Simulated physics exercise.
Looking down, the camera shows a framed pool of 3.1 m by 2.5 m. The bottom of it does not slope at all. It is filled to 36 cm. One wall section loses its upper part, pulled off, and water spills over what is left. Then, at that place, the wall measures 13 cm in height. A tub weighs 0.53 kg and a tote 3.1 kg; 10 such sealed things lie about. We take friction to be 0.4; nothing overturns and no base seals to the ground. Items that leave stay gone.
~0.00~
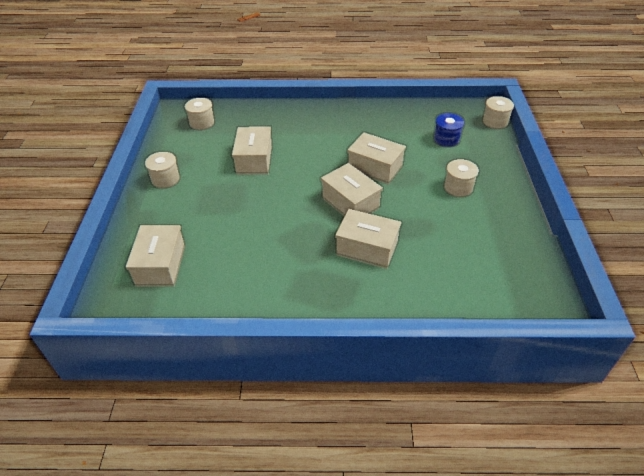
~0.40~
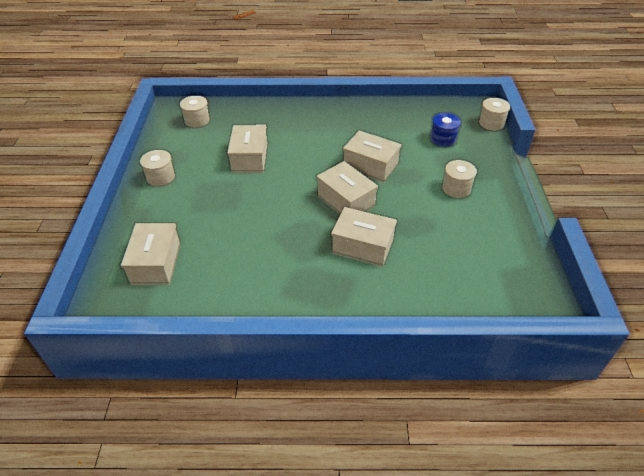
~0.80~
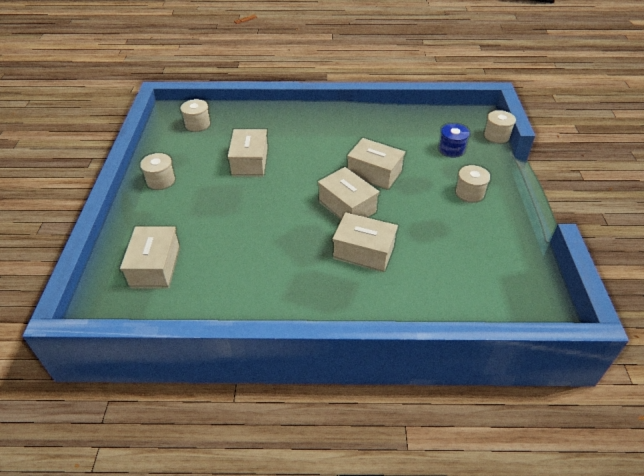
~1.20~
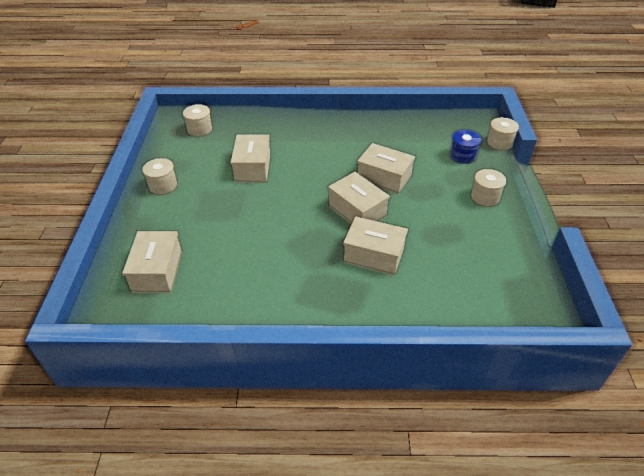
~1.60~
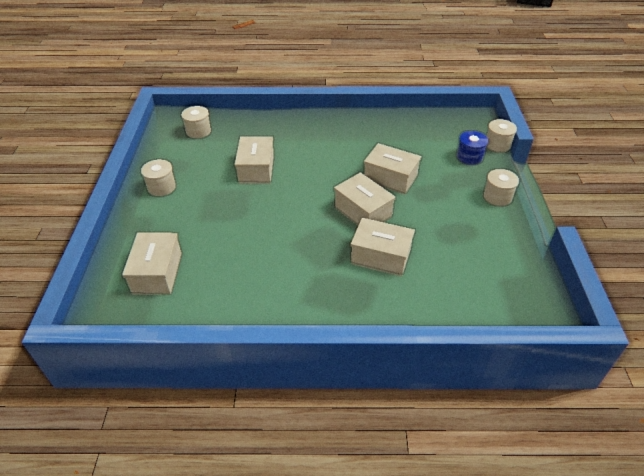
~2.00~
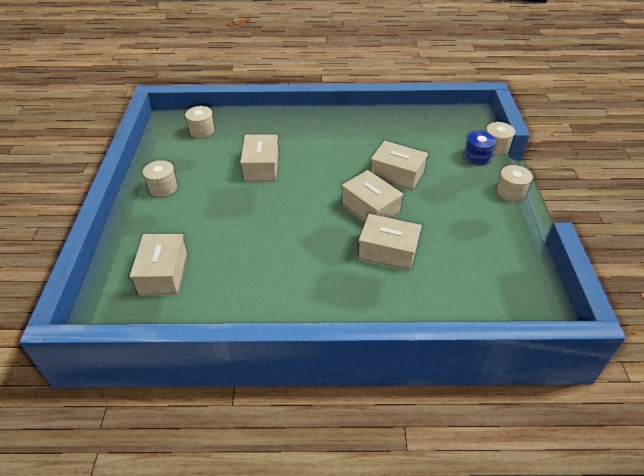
Part of the right wall of a blue-framed pool came away, leaving a gap, then the blue tub and nearby pale blocks and cylinders drifted slowly rightward, with those on the left barely shifting.
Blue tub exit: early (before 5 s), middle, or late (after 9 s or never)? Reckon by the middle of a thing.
It gets away before the first check.
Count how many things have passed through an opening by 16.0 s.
That makes 6 by then.
After 3.2 s the blue tub has gone out (at 3.0 s); 3 of 10 are out; 7 afloat.
After 7.2 s the blue tub has gone out (at 3.0 s); 3 of 10 are out; 7 afloat.
After 12.0 s the blue tub has gone out (at 3.0 s); 6 of 10 are out; 4 afloat.
After 16.0 s the blue tub has gone out (at 3.0 s); 6 of 10 are out; 4 afloat.
